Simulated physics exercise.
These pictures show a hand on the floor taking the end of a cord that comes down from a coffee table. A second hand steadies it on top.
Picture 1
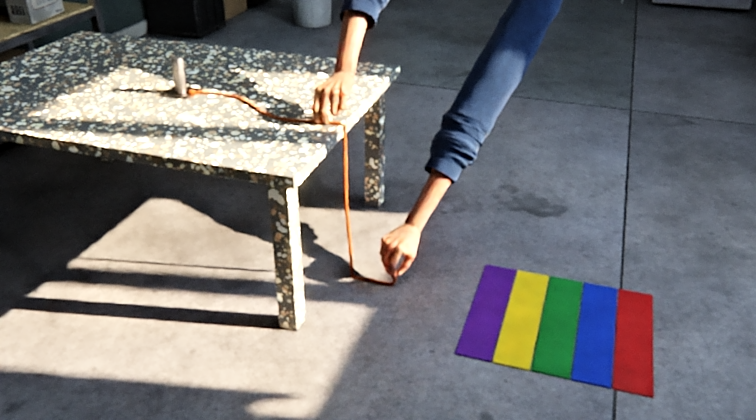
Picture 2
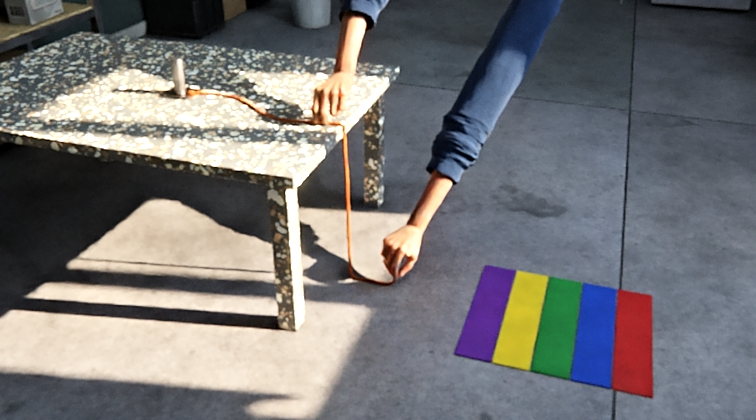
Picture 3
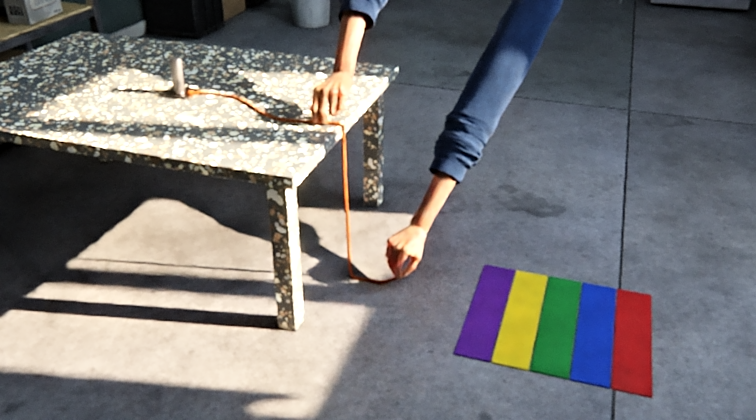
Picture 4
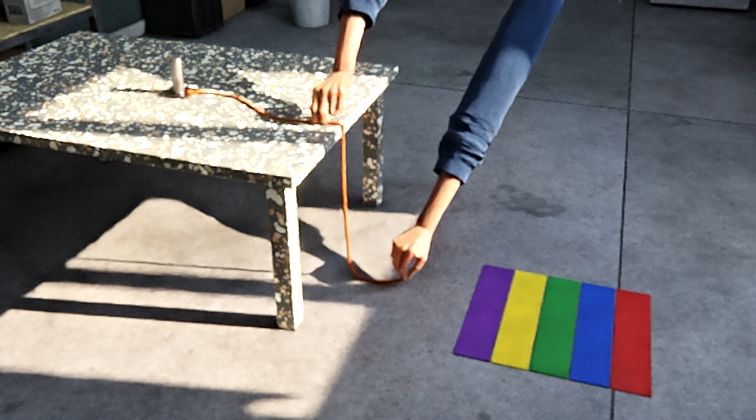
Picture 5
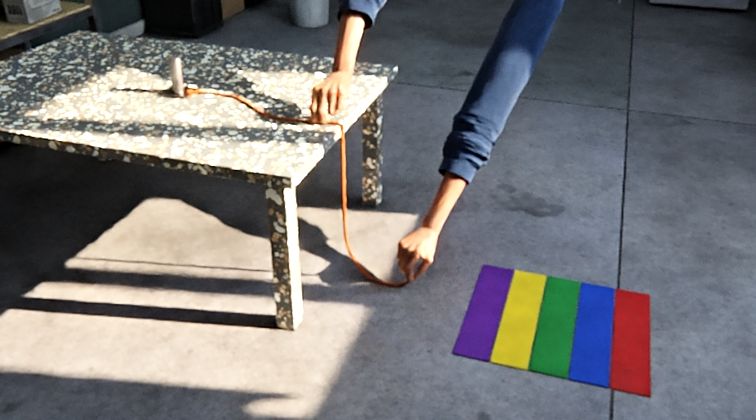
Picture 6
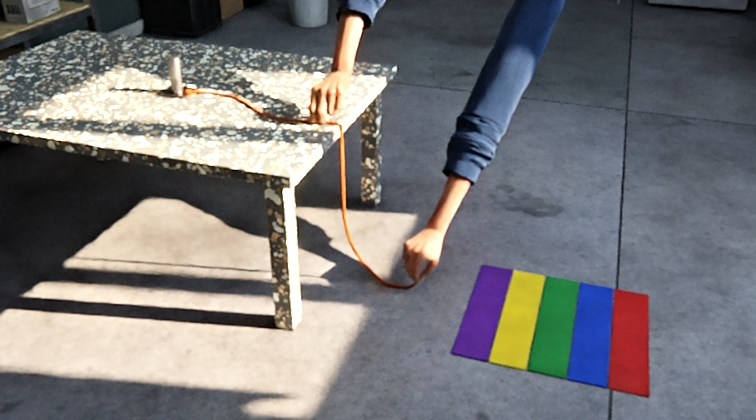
The clip shows one hand resting on an orange cord atop a speckled coffee table while another, near the floor, draws the hanging end slightly to the right, toward a mat with purple, yellow, green, blue and red stripes.
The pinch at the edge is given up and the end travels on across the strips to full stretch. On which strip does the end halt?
Over yellow.
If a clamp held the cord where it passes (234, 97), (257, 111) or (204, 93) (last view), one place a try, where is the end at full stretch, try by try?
Try by try, around (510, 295), (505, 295) and (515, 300).
A little later, end near (450, 285); short of the strips.
Next, end near (491, 293); over purple.
When it is tight, end near (517, 298); over yellow. The end stops over the yellow strip.
